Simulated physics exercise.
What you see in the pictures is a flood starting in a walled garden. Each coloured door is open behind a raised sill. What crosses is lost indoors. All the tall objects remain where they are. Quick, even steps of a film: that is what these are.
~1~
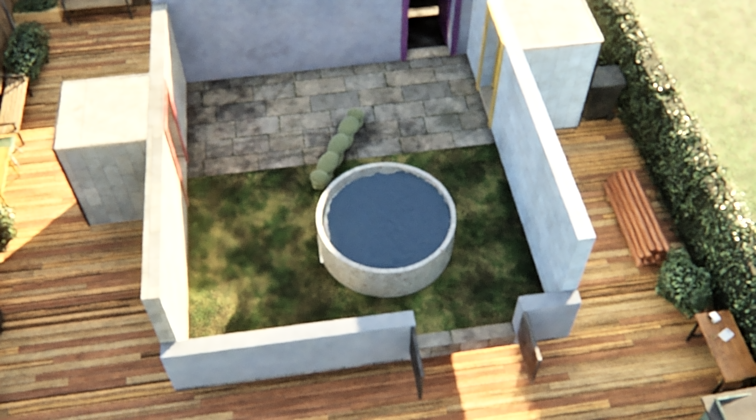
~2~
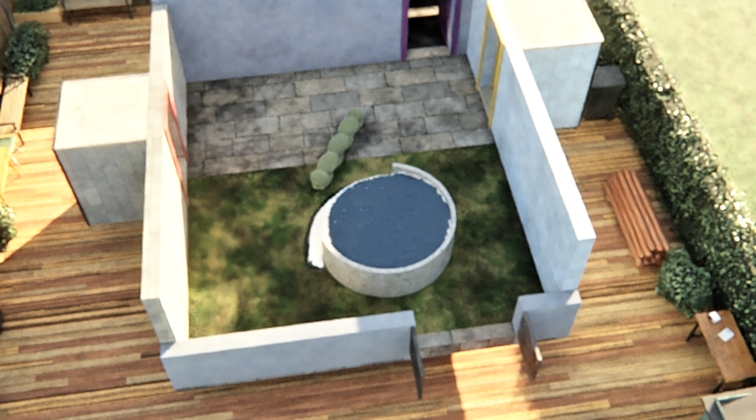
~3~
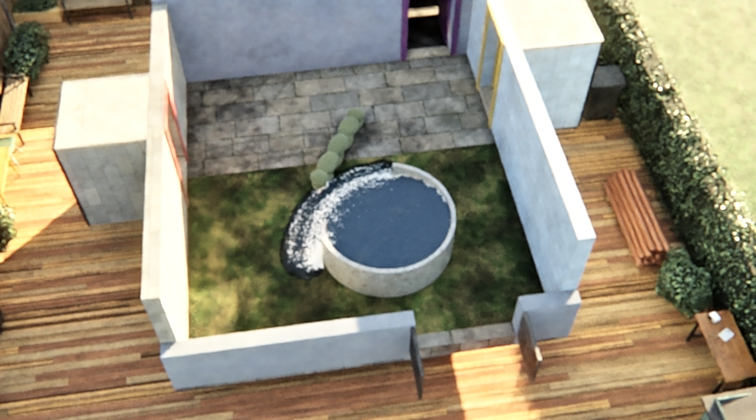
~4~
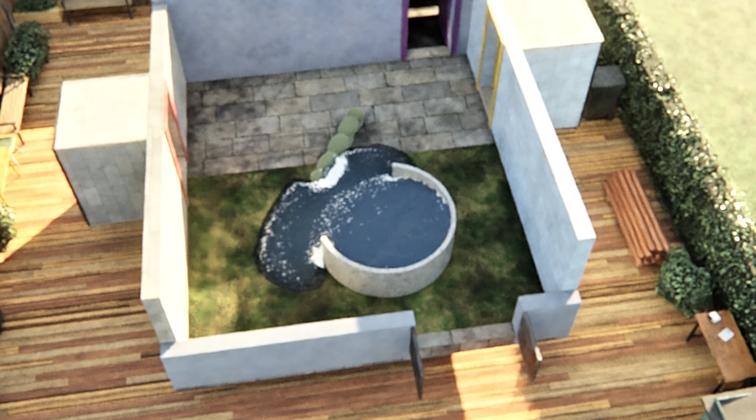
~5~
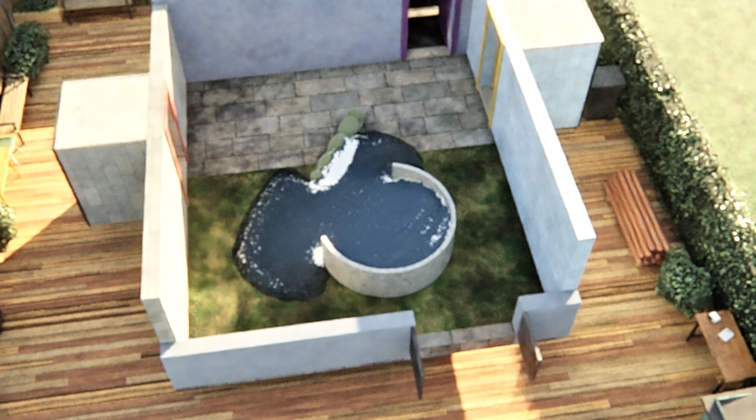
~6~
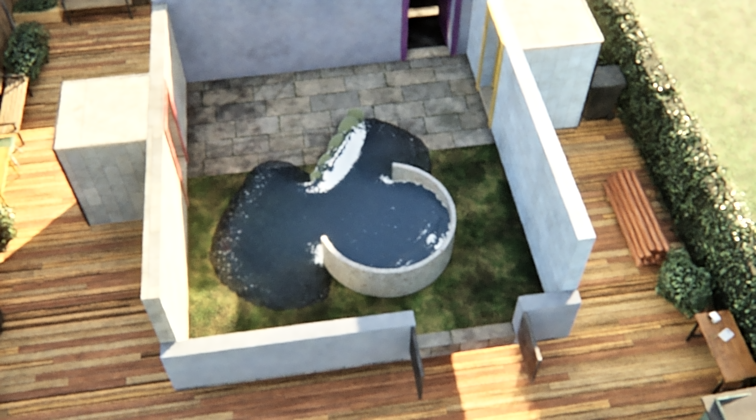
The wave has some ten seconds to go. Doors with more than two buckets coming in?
Purple door: Over two; red door: Two or fewer; yellow door: Two or fewer.
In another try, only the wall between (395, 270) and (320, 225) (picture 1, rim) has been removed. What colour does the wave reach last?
Last in line is the yellow-painted one.
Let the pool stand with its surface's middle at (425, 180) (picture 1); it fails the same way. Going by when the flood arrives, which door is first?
The purple door comes first.
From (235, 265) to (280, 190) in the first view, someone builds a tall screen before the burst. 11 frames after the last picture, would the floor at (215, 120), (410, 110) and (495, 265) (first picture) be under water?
The first spot is swamped, the second swamped, the third untouched.
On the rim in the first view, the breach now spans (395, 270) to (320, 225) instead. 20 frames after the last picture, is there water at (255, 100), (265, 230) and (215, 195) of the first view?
The first spot is spared, the second swamped, the third swamped.
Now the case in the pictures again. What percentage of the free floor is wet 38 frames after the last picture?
Share estimate: About 90 per cent.
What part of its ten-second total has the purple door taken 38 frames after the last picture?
I get 95 per cent.
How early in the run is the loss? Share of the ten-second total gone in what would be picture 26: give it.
Roughly 35 %.
A moment on, water covers 40 % of the floor; the purple door not reached, the red door wet at the sill, nothing in, the yellow door not reached.
Next, water covers 60 % of the floor; the purple door under two buckets in, the red door wet at the sill, nothing in, the yellow door wet at the sill, nothing in.
Then, water covers 70 % of the floor; the purple door over two buckets in, the red door under two buckets in, the yellow door under two buckets in.
Later, water covers 90 % of the floor; the purple door over two buckets in, the red door under two buckets in, the yellow door under two buckets in.
In the end, water covers 95 % of the floor; the purple door over two buckets in, the red door under two buckets in, the yellow door under two buckets in.
